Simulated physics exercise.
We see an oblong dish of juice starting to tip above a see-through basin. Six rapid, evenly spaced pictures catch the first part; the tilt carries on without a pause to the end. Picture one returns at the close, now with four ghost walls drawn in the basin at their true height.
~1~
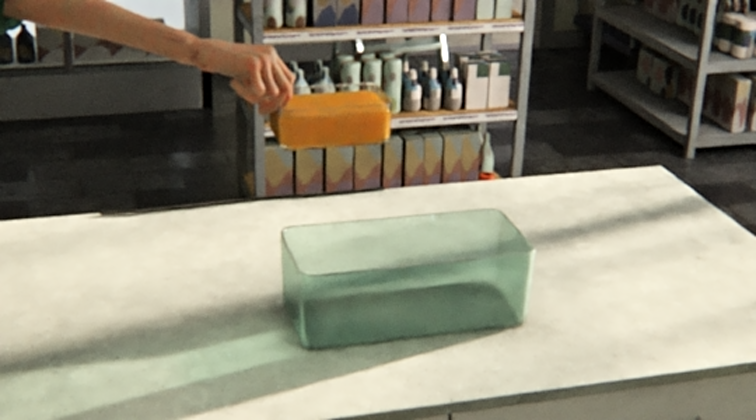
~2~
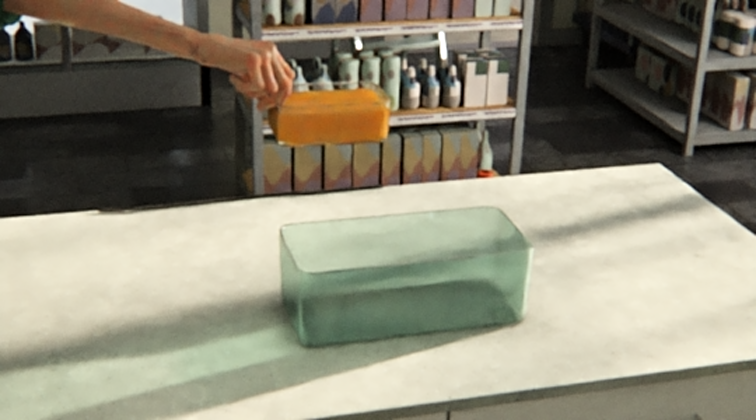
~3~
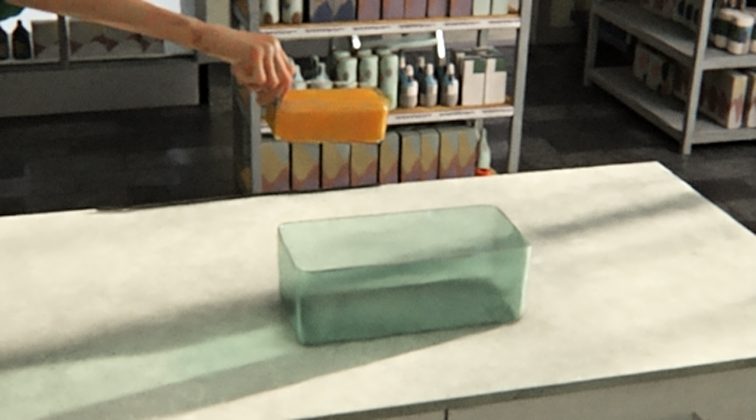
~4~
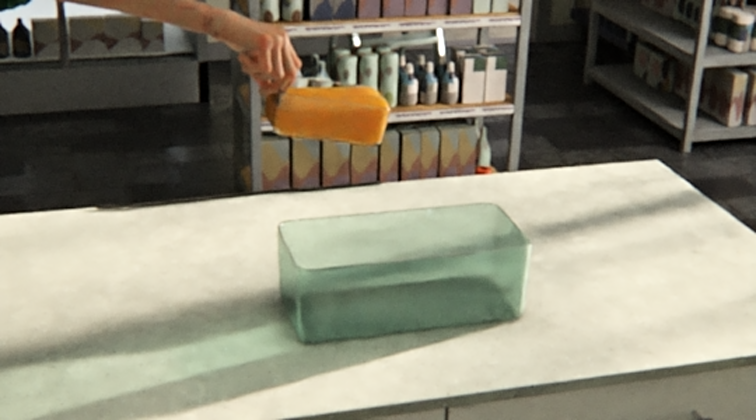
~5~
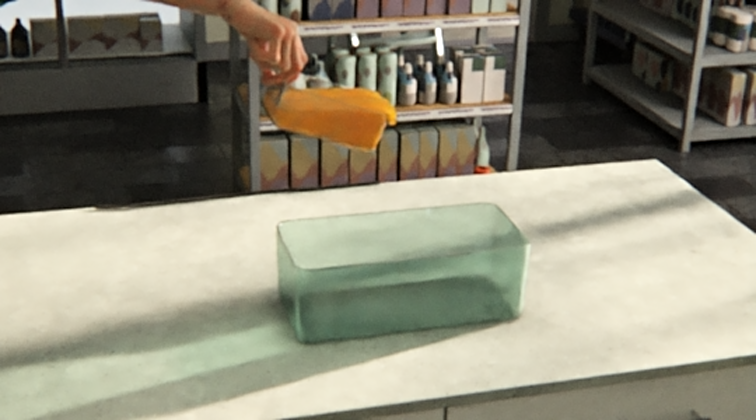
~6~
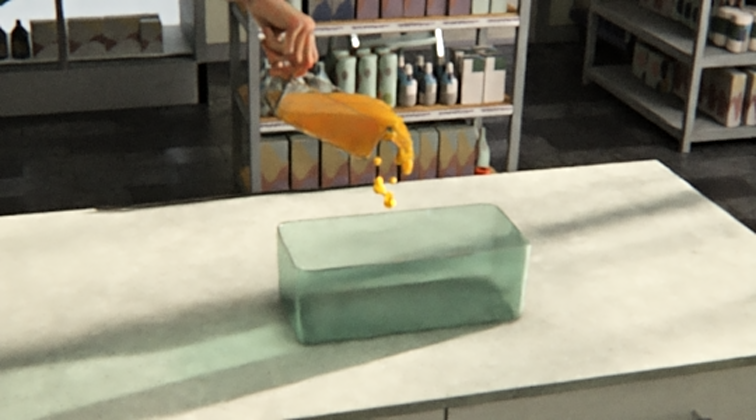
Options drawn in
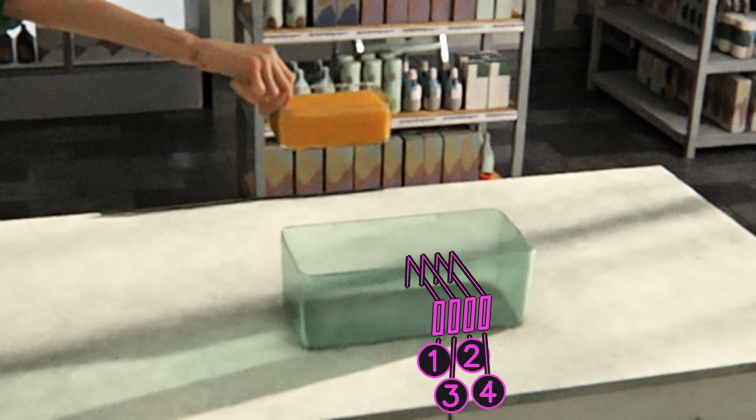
A hand reaching in from the upper left holds an oblong dish of orange juice above a pale counter in a shop-like room, seen from slightly above. A see-through green basin sits on the counter below, with shelves of bottles and boxes behind. The dish stays nearly level at first, then tilts down to the right, and juice slips over its lip in thin, broken strands.
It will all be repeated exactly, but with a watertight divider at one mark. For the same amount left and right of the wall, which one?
The best slot is 3.
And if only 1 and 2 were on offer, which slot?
That is slot 1.
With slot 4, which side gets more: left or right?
The left side.
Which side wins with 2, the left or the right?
The left one.
On the marked copy, 1 at (438, 339); 2 at (469, 335); 3 at (454, 337); 4 at (484, 334).
For slot 1, about 31 % ends left of the wall and 67 % right of it.
For slot 2, about 86 % ends left of the wall and 12 % right of it.
For slot 3, about 49 % ends left of the wall and 49 % right of it; 3 % is lost outside.
For slot 4, about 96 % ends left of the wall and 2 % right of it.
